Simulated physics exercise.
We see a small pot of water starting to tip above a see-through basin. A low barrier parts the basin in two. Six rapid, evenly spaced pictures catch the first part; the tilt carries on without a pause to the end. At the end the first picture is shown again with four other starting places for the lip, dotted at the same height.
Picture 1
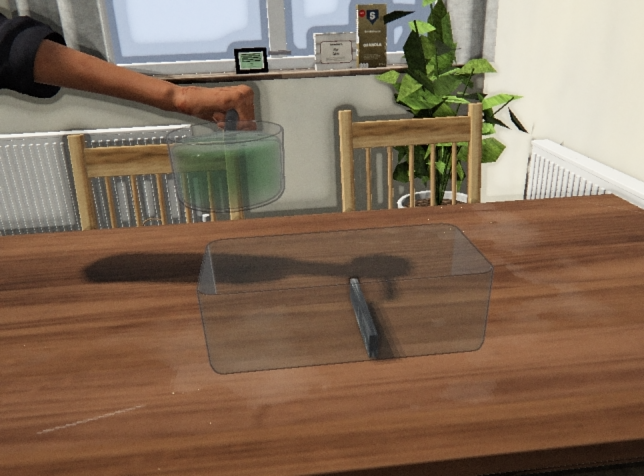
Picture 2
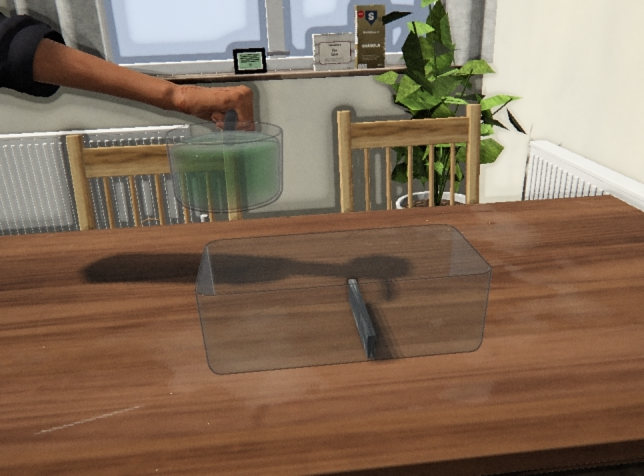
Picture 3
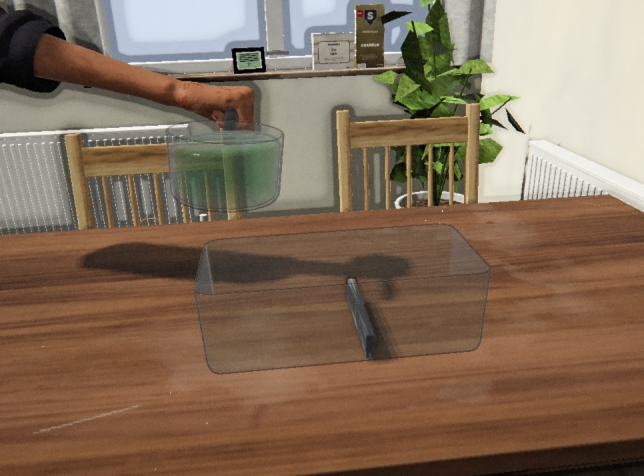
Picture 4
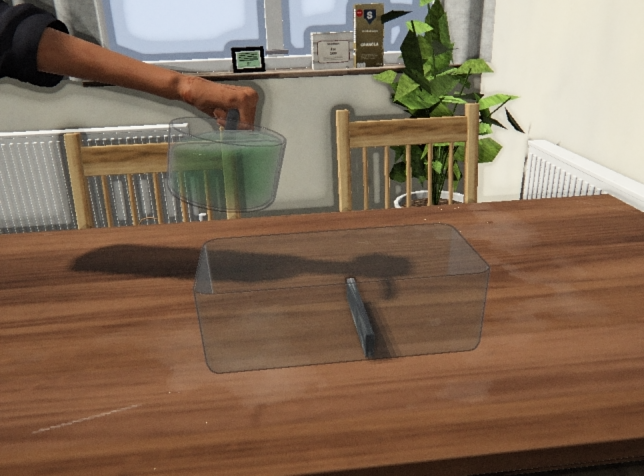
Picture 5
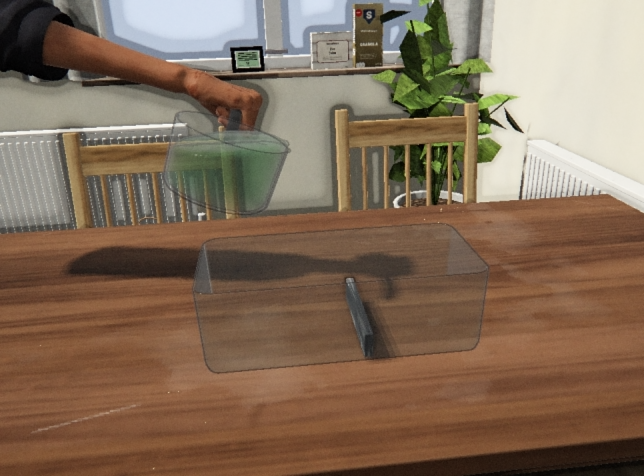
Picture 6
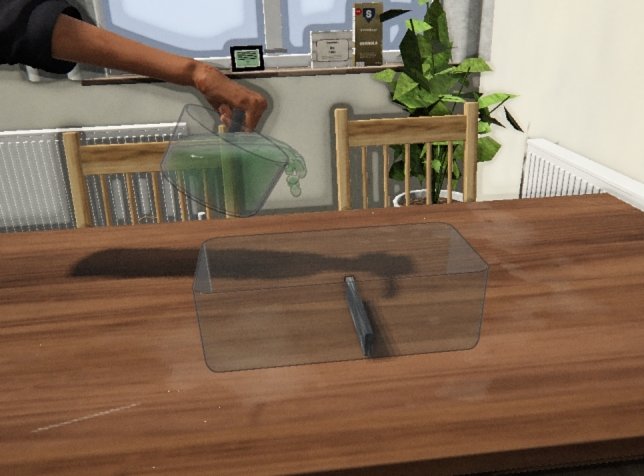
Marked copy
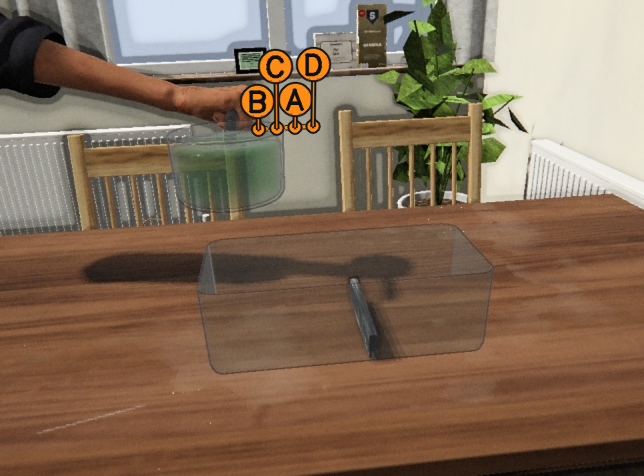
A hand holding a clear pot of green liquid above a see-through basin, tilting it rightward until liquid starts slipping over the lip.
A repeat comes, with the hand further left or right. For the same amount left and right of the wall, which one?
A.
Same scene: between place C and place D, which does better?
D it is.
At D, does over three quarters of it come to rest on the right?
No.
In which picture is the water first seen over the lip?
Picture 5.
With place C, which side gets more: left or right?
The left one.
On the marked copy, A at (294, 127); B at (258, 129); C at (276, 128); D at (313, 126).
If A is chosen, about 49 % ends left of the wall and 50 % right of it.
If B is chosen, about 93 % ends left of the wall and 6 % right of it.
If C is chosen, about 77 % ends left of the wall and 22 % right of it.
If D is chosen, about 36 % ends left of the wall and 63 % right of it.
